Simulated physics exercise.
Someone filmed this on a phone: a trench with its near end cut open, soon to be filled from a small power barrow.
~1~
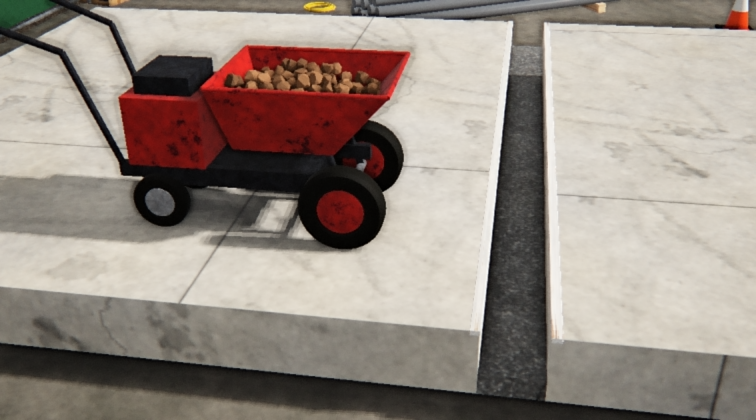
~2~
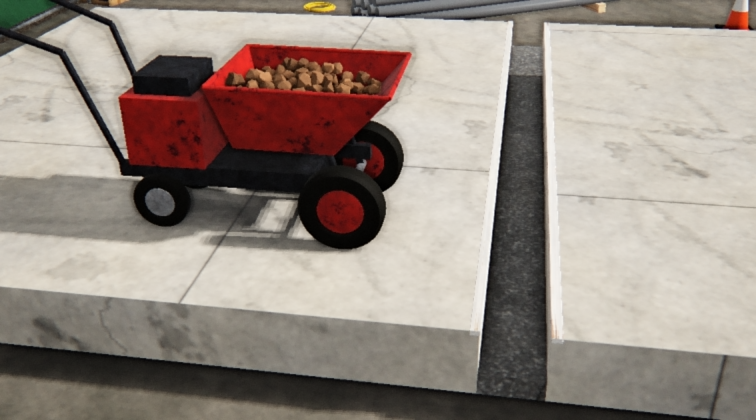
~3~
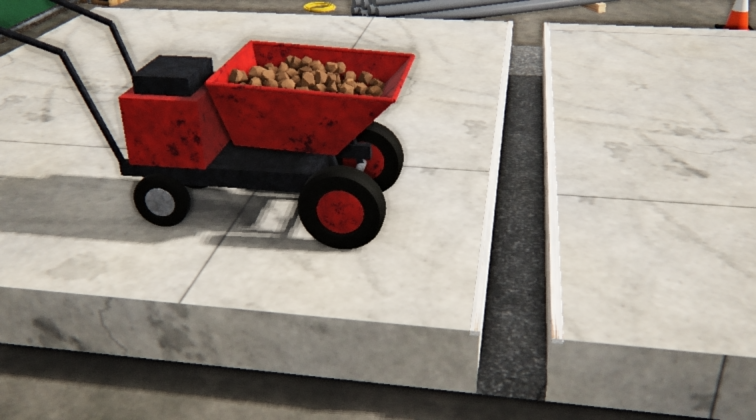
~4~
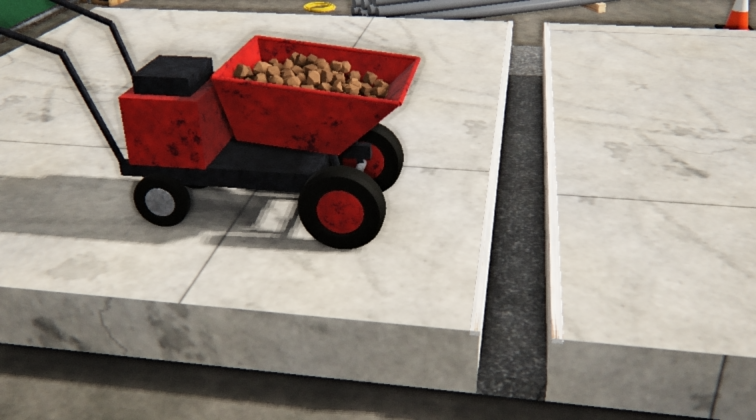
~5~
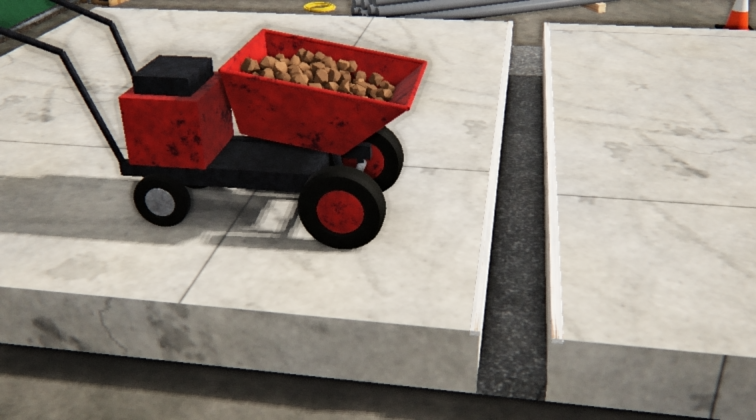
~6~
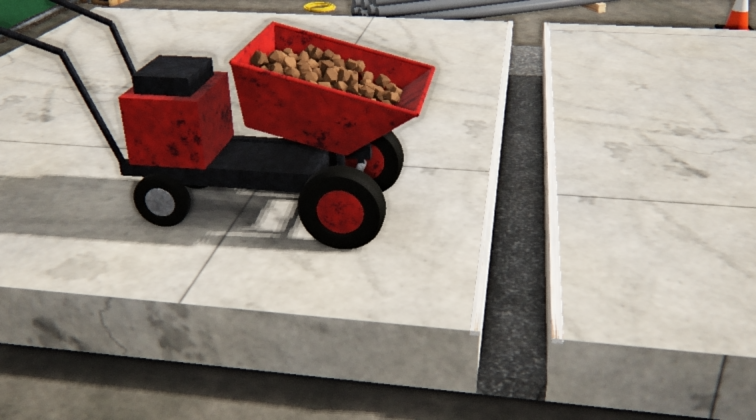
On a pale concrete slab beside a narrow dark trench, a small red power barrow stands with its skip full of brown clods. The skip starts level, then gradually tilts a little to the right, its back end lifting away from the body, while the wheels stay put and the clods remain heaped inside.
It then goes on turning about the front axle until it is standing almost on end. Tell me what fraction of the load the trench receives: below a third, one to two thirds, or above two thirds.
The trench receives above two thirds.
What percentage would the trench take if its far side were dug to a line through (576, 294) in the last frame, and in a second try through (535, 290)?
First some 100, then 70 per cent.
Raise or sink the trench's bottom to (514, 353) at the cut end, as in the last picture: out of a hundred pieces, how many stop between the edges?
70 %.
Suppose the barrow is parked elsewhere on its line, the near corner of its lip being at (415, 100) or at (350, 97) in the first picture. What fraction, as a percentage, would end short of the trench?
Try 1: 0 %. Try 2: 30 %.
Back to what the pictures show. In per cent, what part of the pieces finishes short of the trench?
That share is about 10 percent.
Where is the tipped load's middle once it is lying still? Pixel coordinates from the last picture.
Resting centre, last picture - approx. (515, 250).
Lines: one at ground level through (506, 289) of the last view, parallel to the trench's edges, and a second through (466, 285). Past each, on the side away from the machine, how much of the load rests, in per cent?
That's 60 in a hundred for the first and 100 in a hundred for the second.
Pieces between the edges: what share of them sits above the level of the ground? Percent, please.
Share: Around 10 %.
Just after the last frame, skip tipped steeply; every one in the skip.
A moment on, skip tipped steeply; the larger part in the skip; just a few short of the trench; roughly a quarter in or heaped over the trench; about a tenth falling.
Further on, skip tipped right over; about a tenth in the skip; about a tenth short of the trench; the larger part in or heaped over the trench; just a few beyond it.
When it is over, skip tipped right over; just a few in the skip; about a tenth short of the trench; the larger part in or heaped over the trench; just a few beyond it.
